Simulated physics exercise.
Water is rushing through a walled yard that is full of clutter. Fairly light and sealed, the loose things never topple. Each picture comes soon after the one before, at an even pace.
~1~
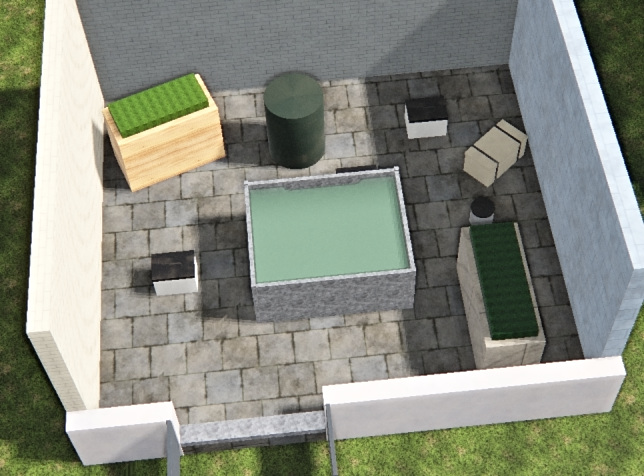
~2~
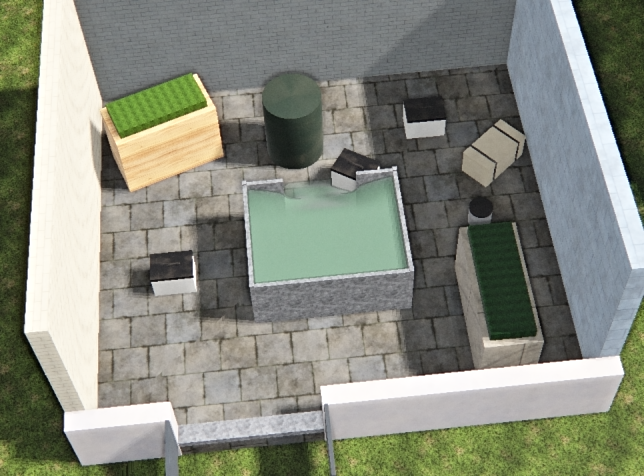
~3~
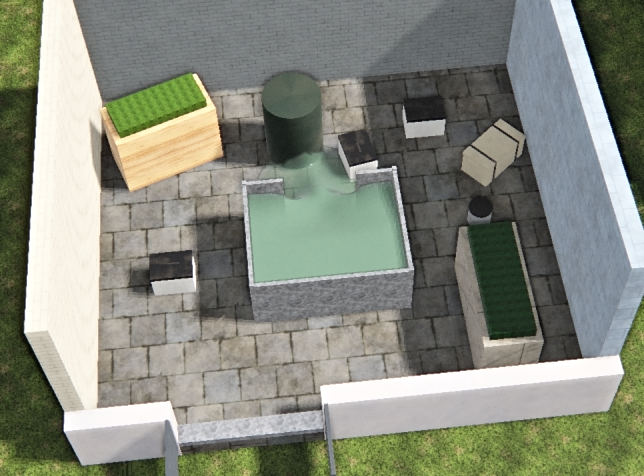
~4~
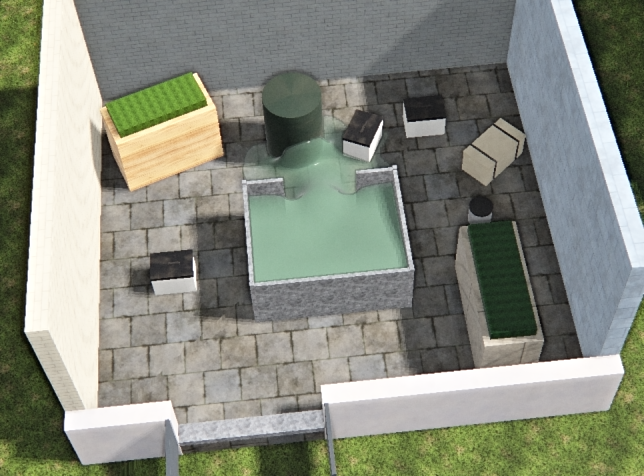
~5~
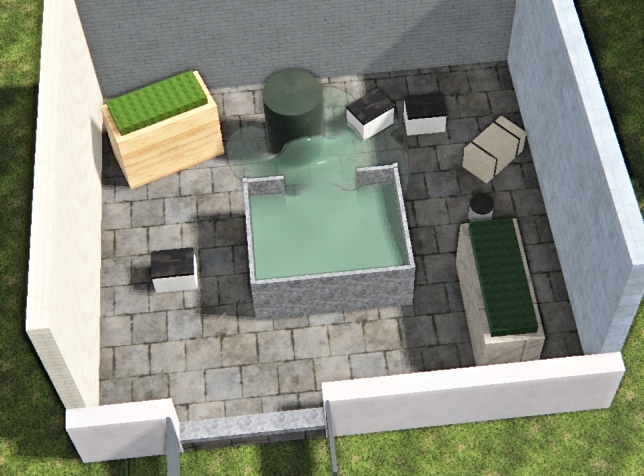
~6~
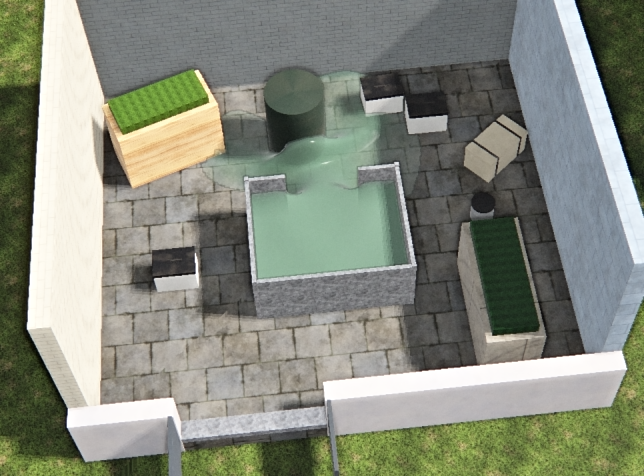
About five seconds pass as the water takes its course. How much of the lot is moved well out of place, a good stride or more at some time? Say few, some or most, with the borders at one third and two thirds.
Most.
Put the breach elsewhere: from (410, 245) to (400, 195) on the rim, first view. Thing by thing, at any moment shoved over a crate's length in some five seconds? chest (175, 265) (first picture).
From what the pictures show, it travelled less.
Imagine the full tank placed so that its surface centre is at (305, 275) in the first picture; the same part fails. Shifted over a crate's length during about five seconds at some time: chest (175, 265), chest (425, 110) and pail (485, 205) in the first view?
In order: Remained close by, went well off, went well off.
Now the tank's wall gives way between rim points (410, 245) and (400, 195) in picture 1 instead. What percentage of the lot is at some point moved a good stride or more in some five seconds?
I make it 60 per cent.
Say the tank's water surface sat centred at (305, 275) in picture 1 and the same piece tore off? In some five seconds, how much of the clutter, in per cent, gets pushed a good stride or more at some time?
I'd put it near 80 percent.
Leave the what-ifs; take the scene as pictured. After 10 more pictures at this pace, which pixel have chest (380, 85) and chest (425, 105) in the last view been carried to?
First top about at (498, 47); second top about at (514, 93).
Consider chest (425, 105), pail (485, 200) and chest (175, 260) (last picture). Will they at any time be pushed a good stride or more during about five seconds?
The first one traveled far, the second traveled far and the third stayed within range.
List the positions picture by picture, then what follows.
In the first picture, a chest at (358, 178) rests on the ground; a chest at (427, 108) rests on the ground; 0 of 5 have shifted.
In the second picture, a chest at (356, 165) rests on the ground, close to its start; a chest at (425, 108) rests on the ground; 1 of 5 have shifted.
In the third picture, a chest at (358, 146) rests on the ground, a stride from its start; a chest at (424, 108) rests on the ground; 1 of 5 have shifted.
In the fourth picture, a chest at (363, 127), on the bottom, a stride from its start; a chest at (425, 107), on the bottom; 1 of 5 have shifted.
In the fifth picture, a chest at (370, 106), on the bottom, a stride from its start; a chest at (425, 105), on the bottom; 1 of 5 have shifted.
In the sixth picture, a chest at (382, 86), on the bottom, far from its start; a chest at (427, 104), on the bottom; 1 of 5 have shifted.
A moment on, 1 of 5 are well off their spots; 1 afloat.
Next, 2 of 5 are well off their spots; 2 afloat.
Later, 3 of 5 are well off their spots; 2 afloat.
In the end, 4 of 5 are well off their spots, and 4 have been at some point; 4 afloat.
